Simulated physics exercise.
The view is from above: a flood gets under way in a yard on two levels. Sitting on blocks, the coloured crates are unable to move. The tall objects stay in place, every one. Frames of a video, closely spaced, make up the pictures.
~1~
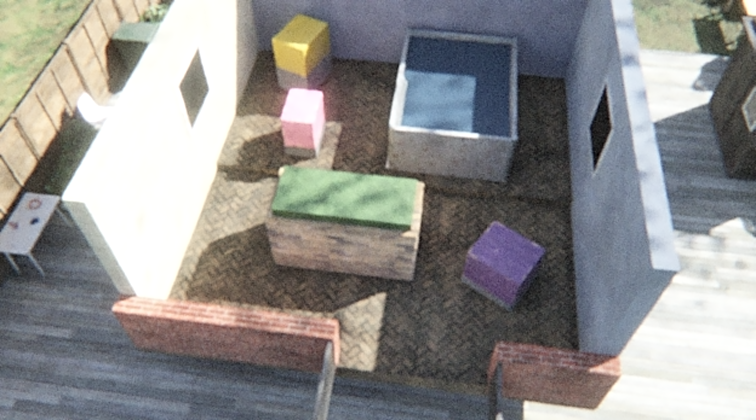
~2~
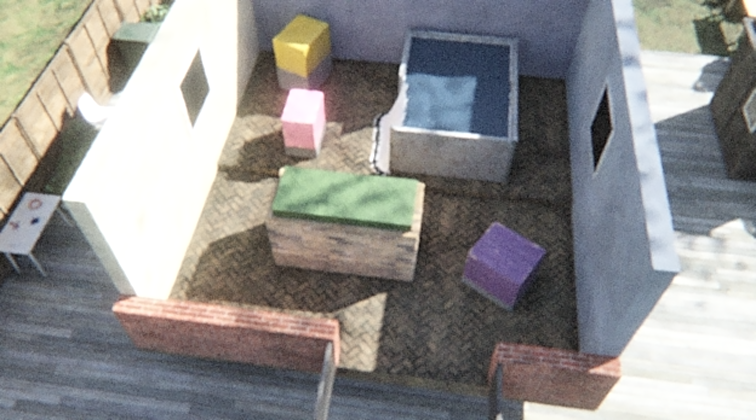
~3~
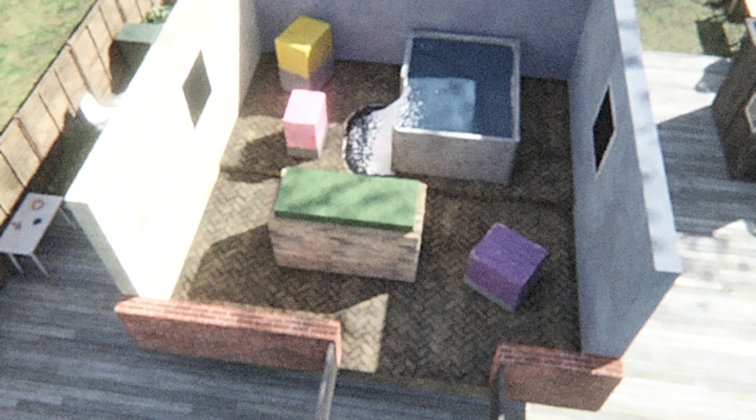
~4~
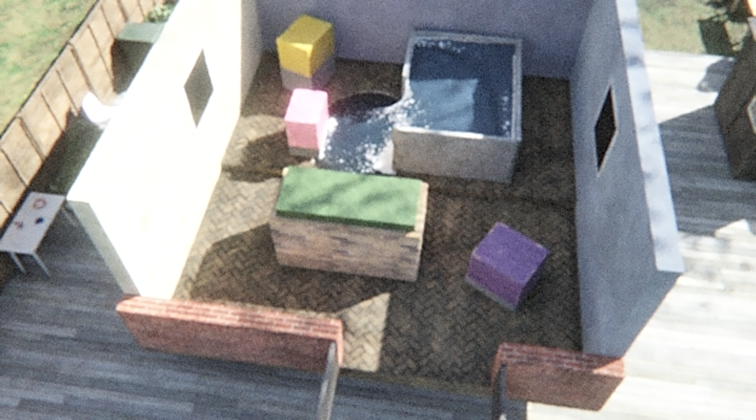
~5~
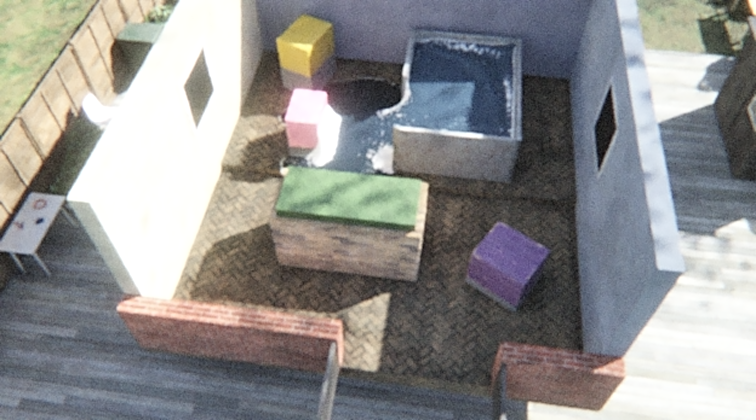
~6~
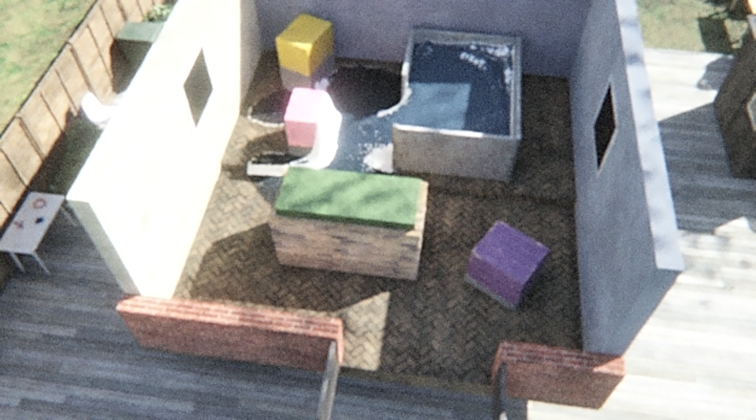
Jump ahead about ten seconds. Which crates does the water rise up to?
Result: The pink crate meets the water; the yellow crate never meets the water; the purple crate meets the water.
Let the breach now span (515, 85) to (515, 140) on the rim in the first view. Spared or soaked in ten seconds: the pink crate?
Looks like the pink crate holds out.
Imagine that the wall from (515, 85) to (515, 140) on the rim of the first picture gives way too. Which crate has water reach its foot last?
That would be the crate marked pink, reached last.
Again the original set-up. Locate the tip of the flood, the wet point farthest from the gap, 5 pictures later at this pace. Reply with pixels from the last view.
Roughly at (180, 278).
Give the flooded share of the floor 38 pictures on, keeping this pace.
Around 95 percent, give or take.
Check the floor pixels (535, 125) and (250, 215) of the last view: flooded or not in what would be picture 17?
Dry, wet.
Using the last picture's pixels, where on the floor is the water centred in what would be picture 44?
I'd place it roughly at (381, 194).
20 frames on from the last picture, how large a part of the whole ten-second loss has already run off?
About 0 per cent.
A moment on, water covers 35 % of the floor; the pink crate water round its plinth, the yellow crate water round its plinth, the purple crate not reached.
Next, water covers 50 % of the floor; the pink crate water round its plinth, the yellow crate water round its plinth, the purple crate not reached.
Then, water covers 80 % of the floor; the pink crate water round its plinth, the yellow crate water round its plinth, the purple crate water round its plinth.
Later, water covers 95 % of the floor; the pink crate water round its plinth, the yellow crate water round its plinth, the purple crate water round its plinth.
In the end, water covers 100 % of the floor; the pink crate was topped, the yellow crate stayed above the water, the purple crate was topped.
